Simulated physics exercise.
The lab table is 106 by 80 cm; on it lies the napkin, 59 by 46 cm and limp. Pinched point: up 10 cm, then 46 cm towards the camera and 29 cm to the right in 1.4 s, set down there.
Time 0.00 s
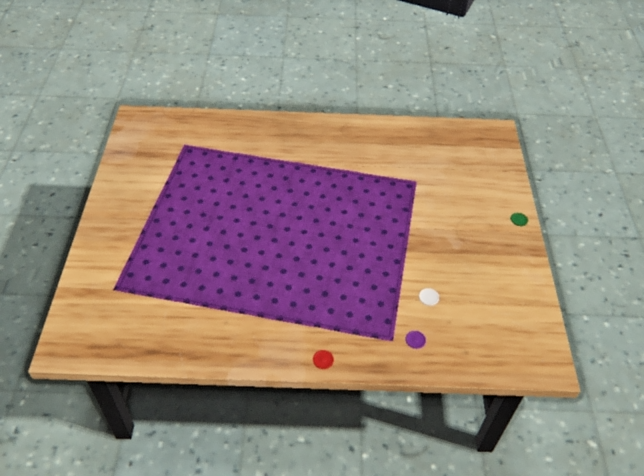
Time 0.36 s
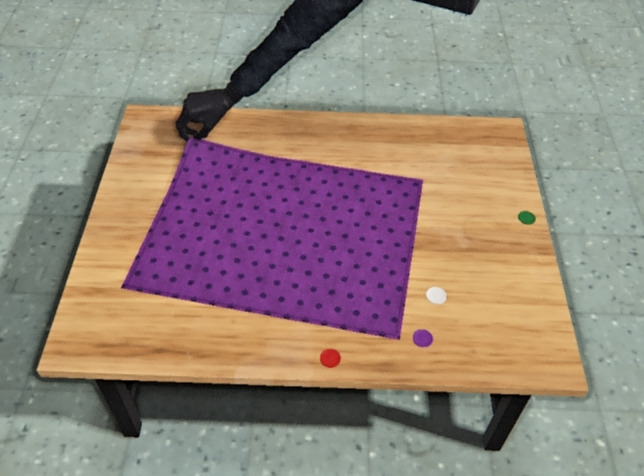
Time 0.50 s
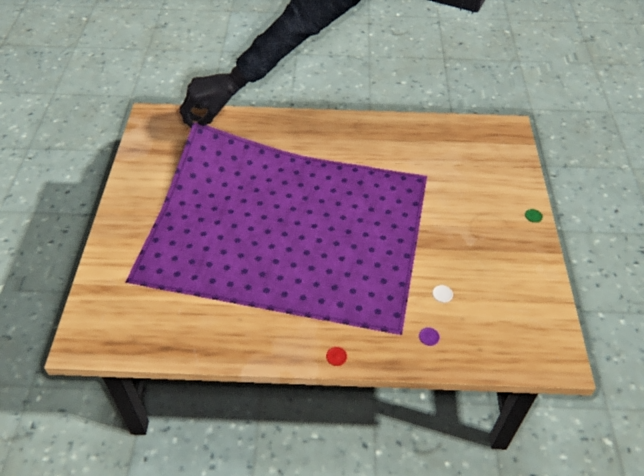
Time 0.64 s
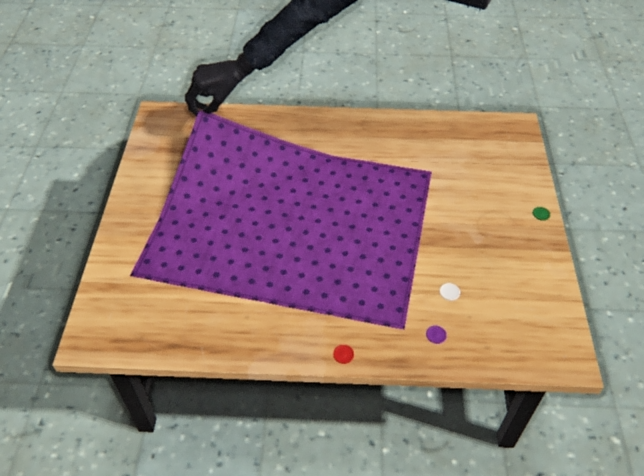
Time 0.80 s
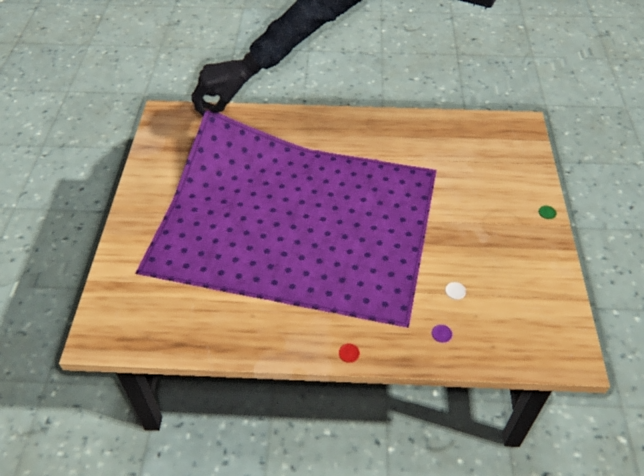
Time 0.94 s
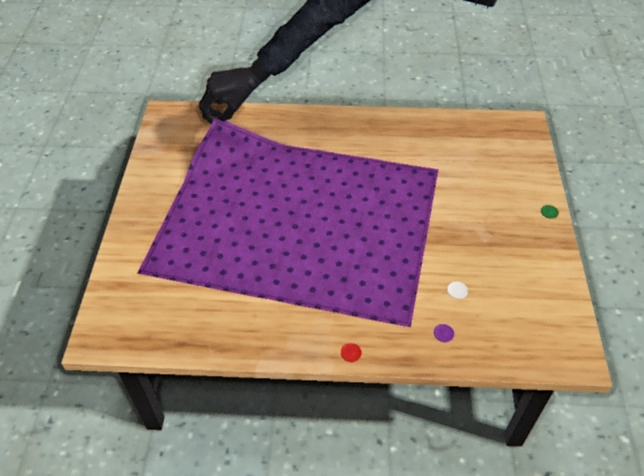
A black-gloved hand reached in over the far edge of a wooden table, pinched the back left corner of a purple dotted napkin, and raised it slightly while the small coloured discs stayed put.
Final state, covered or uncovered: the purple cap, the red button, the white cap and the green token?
My guess is the purple cap stays in view, my guess is the red button stays in view, my guess is the white cap stays in view, my guess is the green token stays in view.
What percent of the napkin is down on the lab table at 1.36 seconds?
Roughly 85 percent.
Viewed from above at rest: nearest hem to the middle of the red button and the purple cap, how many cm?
First: Approx. 8 cm; second: Approx. 7 cm.
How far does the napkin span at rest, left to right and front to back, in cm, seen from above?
Roughly 66 cm wide by 48 cm deep.
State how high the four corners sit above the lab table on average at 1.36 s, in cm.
About 3 cm.
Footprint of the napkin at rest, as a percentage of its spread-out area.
Some 60 per cent.
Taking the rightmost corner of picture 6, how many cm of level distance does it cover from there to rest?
0 cm.
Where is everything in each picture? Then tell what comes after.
Purple cap (416, 339); red button (323, 359); white cap (429, 296); green token (520, 219); napkin corners (113, 291) (185, 146) (416, 182) (393, 342); highest point 0 cm, lowest 0 cm, in the first frame.
Napkin corners (121, 289) (423, 181); grip (190, 138); highest point 3 cm, lowest 0 cm, in the second frame.
Napkin corners (125, 284) (427, 177); grip (195, 124); highest point 7 cm, lowest 0 cm, in the third frame.
Napkin corners (130, 277) (431, 173); grip (200, 112); highest point 10 cm, lowest 0 cm, in the fourth frame.
Napkin corners (135, 275) (436, 171); grip (207, 111); highest point 10 cm, lowest 0 cm, in the fifth frame.
Napkin corners (137, 274) (438, 170) (410, 328); grip (214, 119); highest point 10 cm, lowest 0 cm, in the sixth frame.
After 1.4 s, 85 % of it is down, spanning 66 by 51 cm, above no small thing.
After 1.8 s, 70 % of it is down, spanning 66 by 48 cm, above no small thing.
After 2.2 s, 70 % of it is down, spanning 66 by 47 cm, above no small thing.
After 2.6 s, 75 % of it is down, spanning 66 by 47 cm, above no small thing.
After 3.6 s, 80 % of it is down, spanning 66 by 47 cm, above no small thing.
